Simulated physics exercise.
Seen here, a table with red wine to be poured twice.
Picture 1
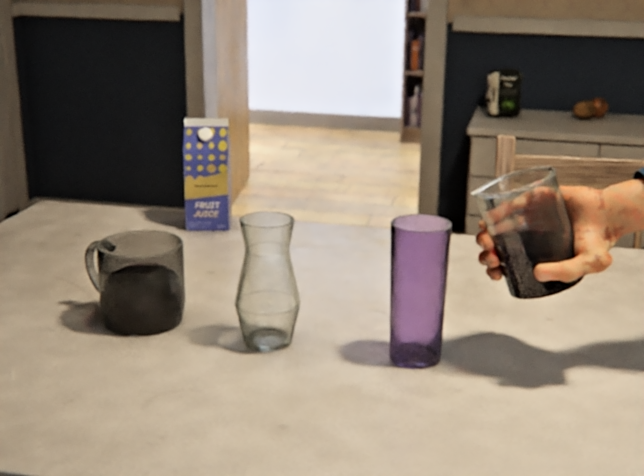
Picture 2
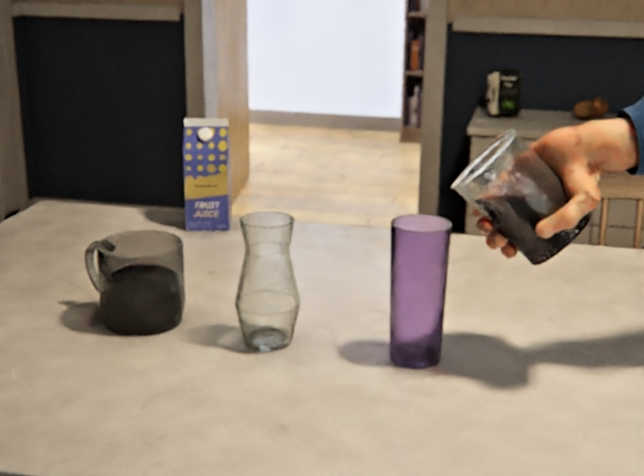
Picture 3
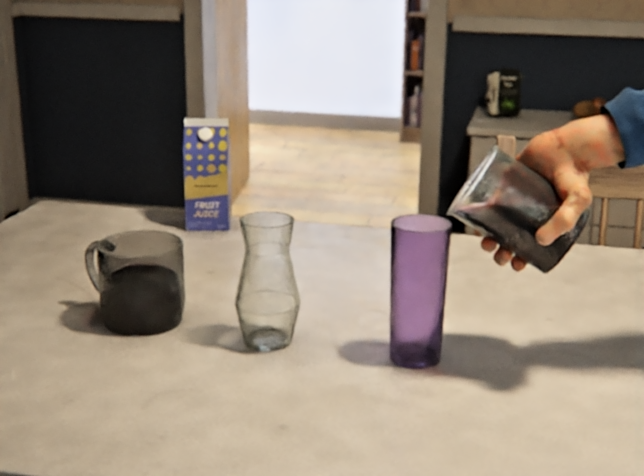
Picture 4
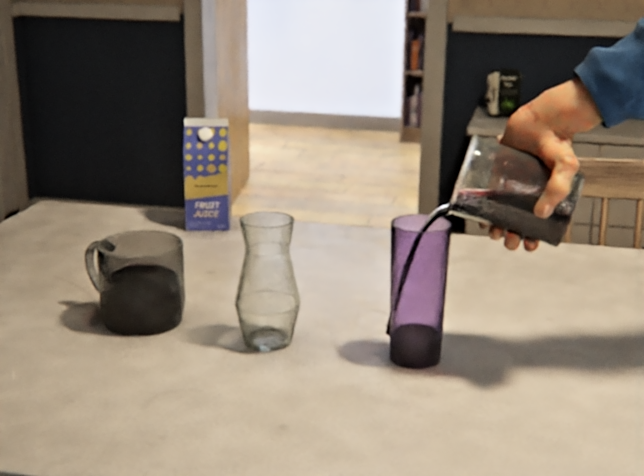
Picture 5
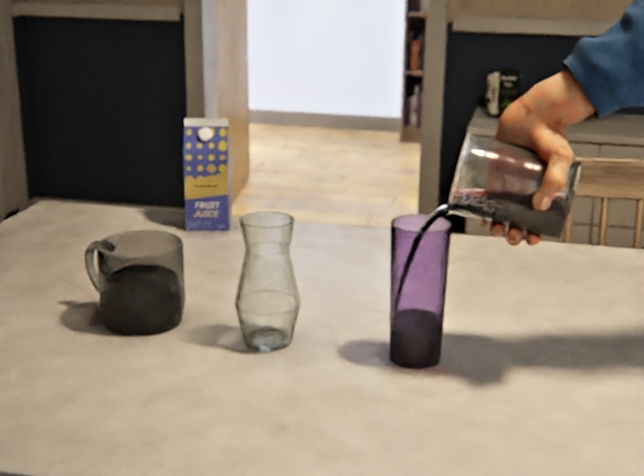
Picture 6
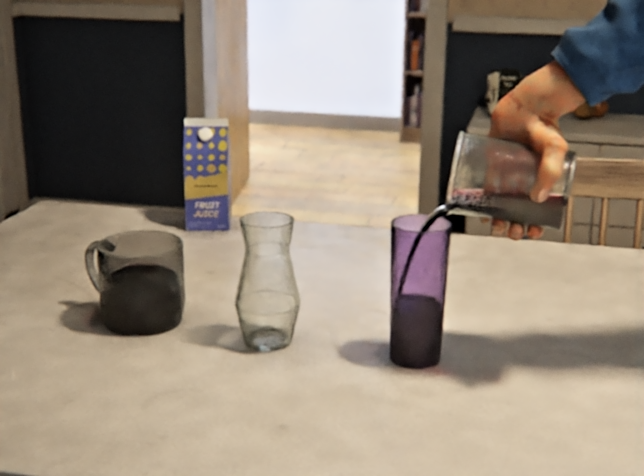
A hand tilting a clear beaker of dark liquid and pouring a thin stream into a purple glass, gradually filling its lower part.
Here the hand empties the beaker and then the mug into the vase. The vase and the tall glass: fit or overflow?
Vase: Fit; tall glass: Fit.
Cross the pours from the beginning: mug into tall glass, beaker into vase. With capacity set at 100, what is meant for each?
Roughly 80 per cent first, then roughly 60 per cent.
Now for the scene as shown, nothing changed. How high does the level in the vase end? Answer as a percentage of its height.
About 70 per cent of its height.
A moment on, the tall glass is about half full.
Further on, the tall glass is about two thirds full.
When it is over, the vase is about three quarters full; the tall glass is about two thirds full.
